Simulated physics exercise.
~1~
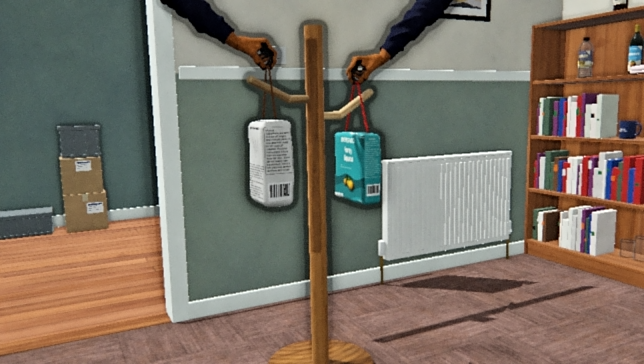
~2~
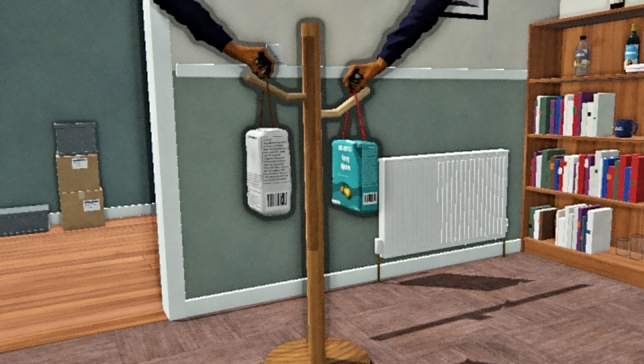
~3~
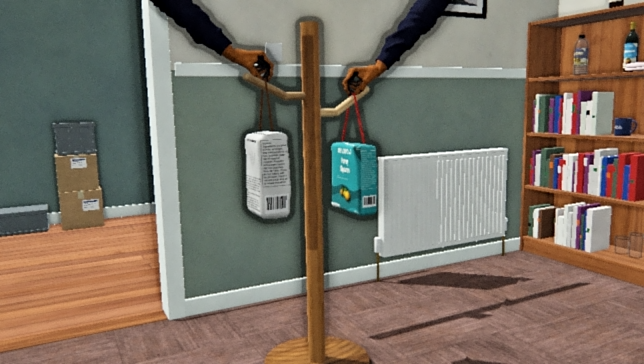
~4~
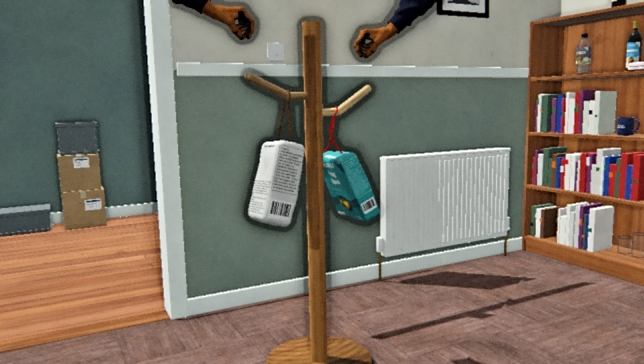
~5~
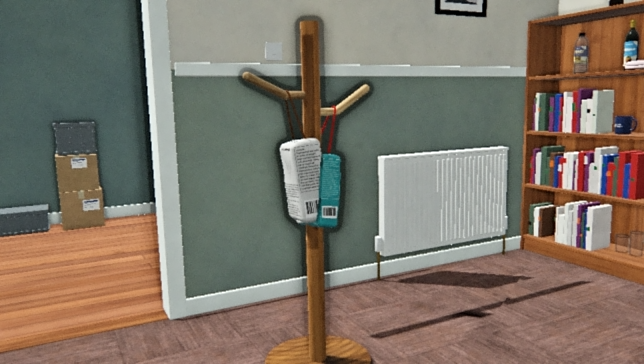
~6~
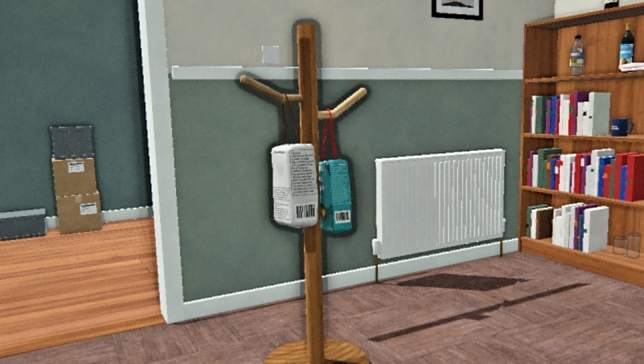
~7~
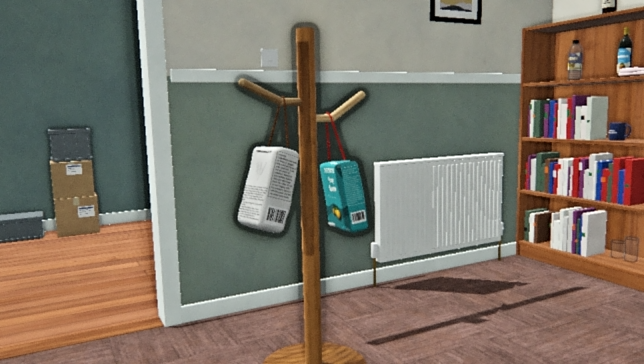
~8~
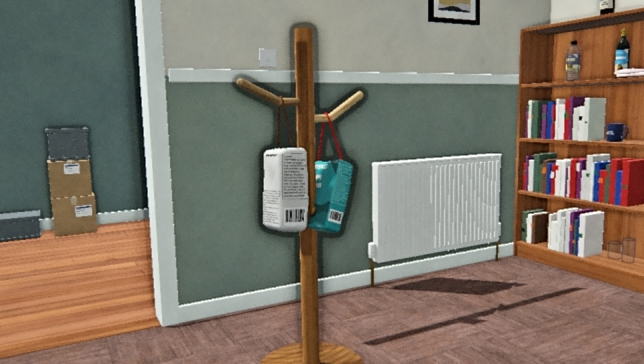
A wooden coat stand rises in the centre of a room with green and grey walls, seen from the front by a gently swaying camera, with a white radiator and a bookcase to the right and stacked boxes beyond a doorway at left. Two dark-sleeved hands lower a white sack onto the left peg and a turquoise bag onto the right one by their loops. The hands let go and withdraw upward. Both bags tilt and swing inward to the post, swing apart, then drift inward again. They end still hanging from their pegs.
